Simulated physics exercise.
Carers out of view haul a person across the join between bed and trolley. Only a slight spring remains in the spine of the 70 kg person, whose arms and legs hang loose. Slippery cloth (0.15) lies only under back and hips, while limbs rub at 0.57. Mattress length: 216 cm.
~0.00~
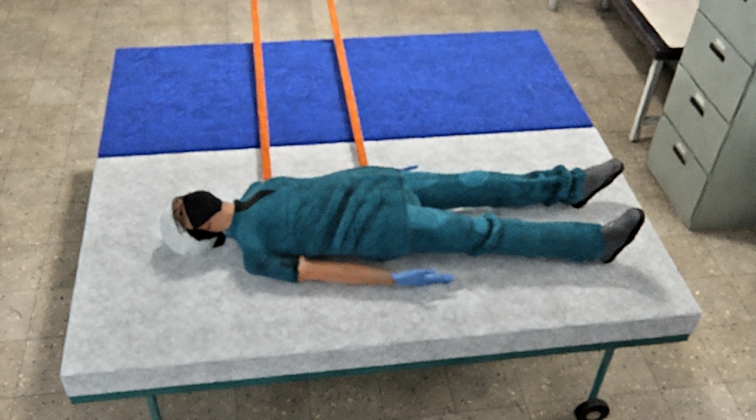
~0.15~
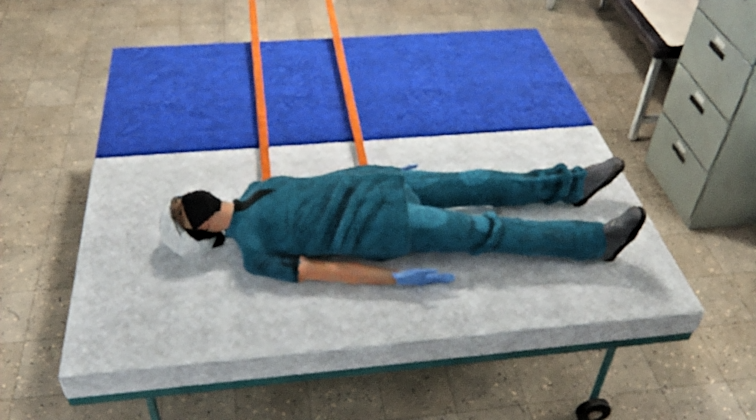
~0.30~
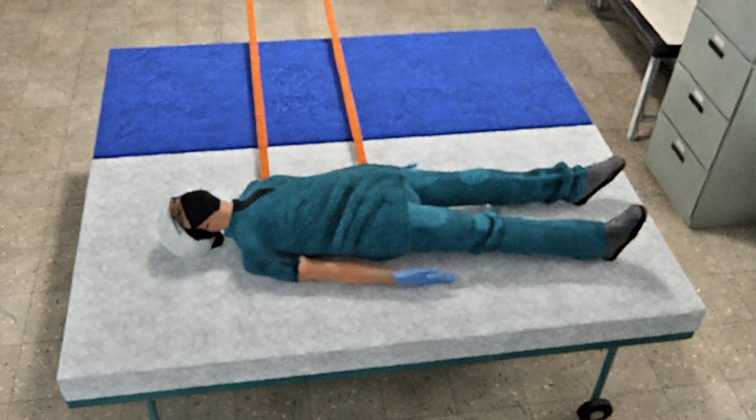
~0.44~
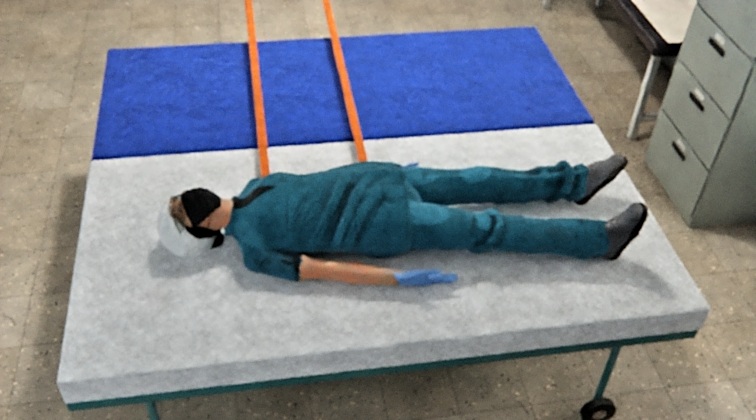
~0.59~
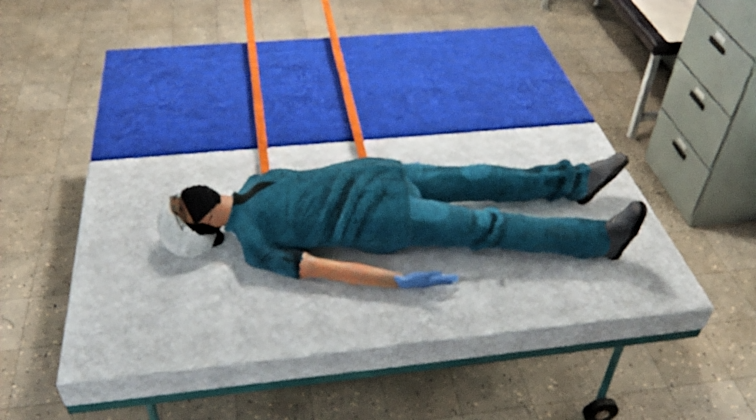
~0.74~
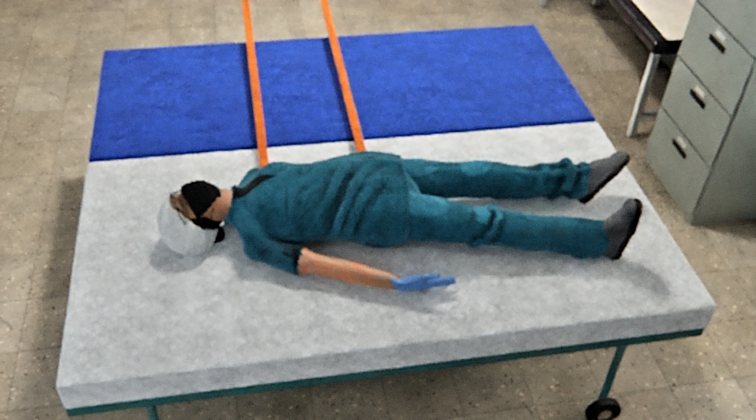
A person in teal scrubs, blue gloves and a dark head covering lay on a pale padded surface beside a blue strip with two orange straps, shifting only slightly toward the blue side.
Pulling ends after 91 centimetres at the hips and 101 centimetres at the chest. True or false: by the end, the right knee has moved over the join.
False.
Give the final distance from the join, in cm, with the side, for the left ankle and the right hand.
Left ankle: 20 cm short; right hand: 32 cm short.
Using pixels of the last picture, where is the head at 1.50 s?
(183, 160).
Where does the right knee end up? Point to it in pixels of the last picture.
Roughly at (389, 132).
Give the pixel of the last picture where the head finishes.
End position: Roughly (180, 76) in the last view.
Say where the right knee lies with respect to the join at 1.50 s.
Some 50 cm short of it.
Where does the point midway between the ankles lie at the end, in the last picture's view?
Estimated position: Around (470, 169).
After 1.00 s the right knee is 65 cm short of the join, near (480, 219) in the last picture's view.
After 1.50 s the right knee is 50 cm short of the join, near (452, 194) in the last picture's view; the left ankle 46 cm short of the join.
After 2.00 s the right knee is 31 cm short of the join, near (420, 164) in the last picture's view.
When all is still (3.8 s), head crosses the join; left hand crosses the join; right hand stops short of the join; left ankle stops short of the join; right ankle stops short of the join; right knee stops short of the join.
